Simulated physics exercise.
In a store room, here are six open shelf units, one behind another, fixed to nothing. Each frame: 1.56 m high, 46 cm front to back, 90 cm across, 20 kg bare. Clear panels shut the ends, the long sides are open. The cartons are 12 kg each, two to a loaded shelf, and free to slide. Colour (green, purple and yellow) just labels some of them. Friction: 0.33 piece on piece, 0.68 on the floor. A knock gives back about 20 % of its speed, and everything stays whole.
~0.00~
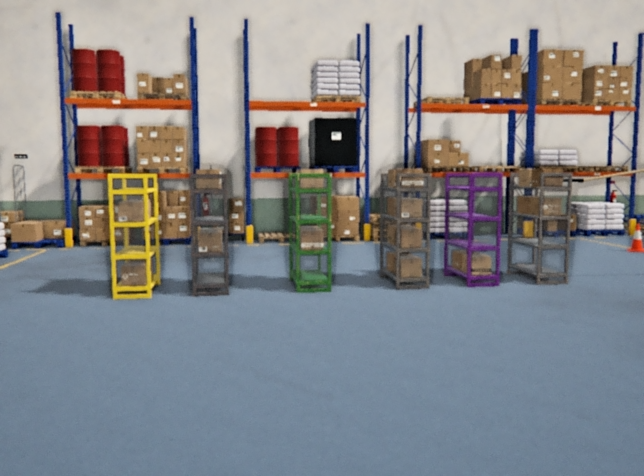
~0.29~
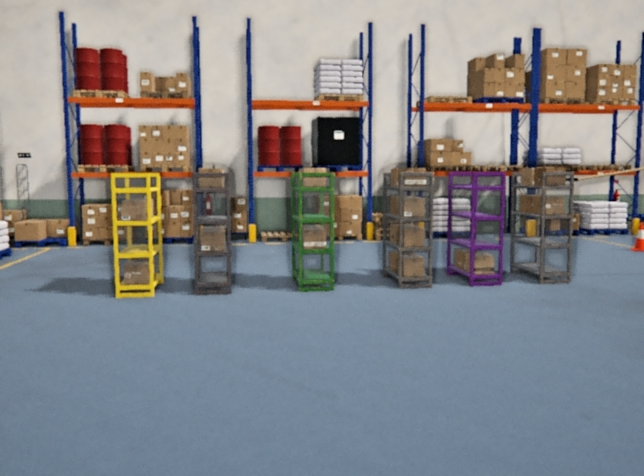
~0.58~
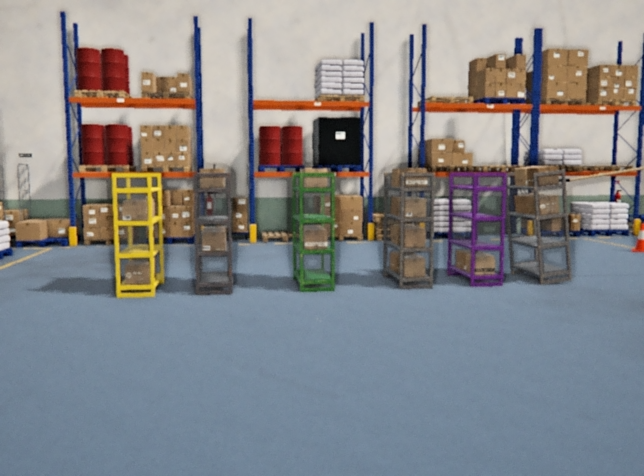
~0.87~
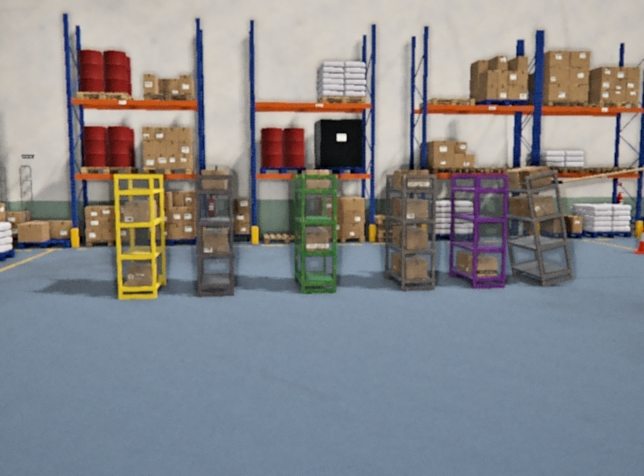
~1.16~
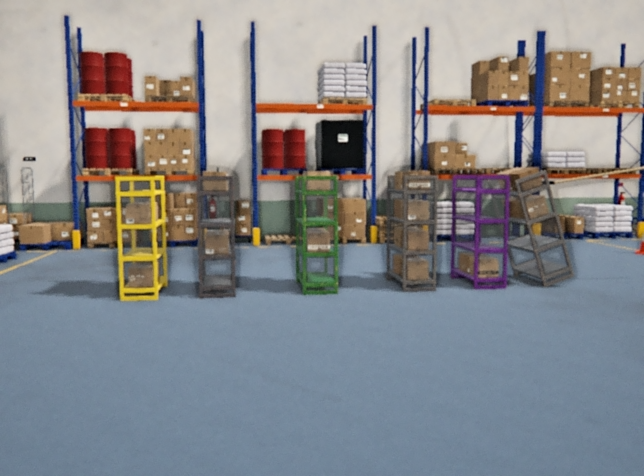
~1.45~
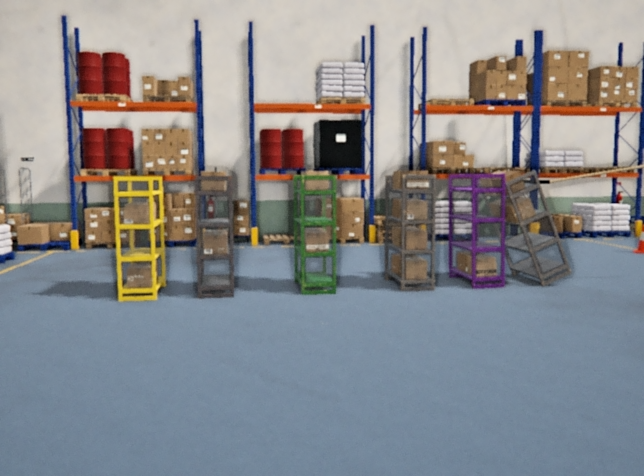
Six open shelf units standing in a row in a warehouse, the far right grey one tilting left toward the purple one.
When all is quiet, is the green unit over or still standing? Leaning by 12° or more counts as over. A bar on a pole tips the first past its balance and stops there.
In the end the green unit stays standing.
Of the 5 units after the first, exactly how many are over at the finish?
It comes to 1.
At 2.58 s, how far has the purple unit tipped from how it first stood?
Roughly 20°.
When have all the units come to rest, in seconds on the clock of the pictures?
Near 4.0 s.
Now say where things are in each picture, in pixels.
In the first picture (pixels give the middle of a visible side), pole end (583, 181) 12 cm from the first unit; green unit (314, 234); yellow unit (130, 237); purple unit (485, 230); none of the others has stirred.
Pole end (577, 180) pushing; green unit (316, 233), in the second picture.
Pole end (569, 180) pushing; green unit (317, 233); none of the others has stirred, in the third picture.
Pole end (561, 182) pushing; green unit (319, 235); none of the others has stirred, in the fourth picture.
Pole end (553, 183) pushing; green unit (320, 236); none of the others has stirred, in the fifth picture.
Pole end (549, 182) stopped; green unit (319, 236); purple unit (489, 232); yellow unit (135, 239); none of the others has stirred, in the sixth picture.
After 1.88 s, 4 cartons spilt or dropped; 1 of the 5 other units over; green unit unmoved; purple unit 14° from how it stood.
After 2.58 s, 4 cartons spilt or dropped; 1 of the 5 other units over; green unit unmoved; purple unit 22° from how it stood.
In the end (4.0 s), 4 cartons spilt or dropped; 1 of the 5 other units over; green unit unmoved; purple unit 20° from how it stood; yellow unit unmoved. Four left standing. From the last view, middles, green unit near (314, 232), purple unit near (458, 227).
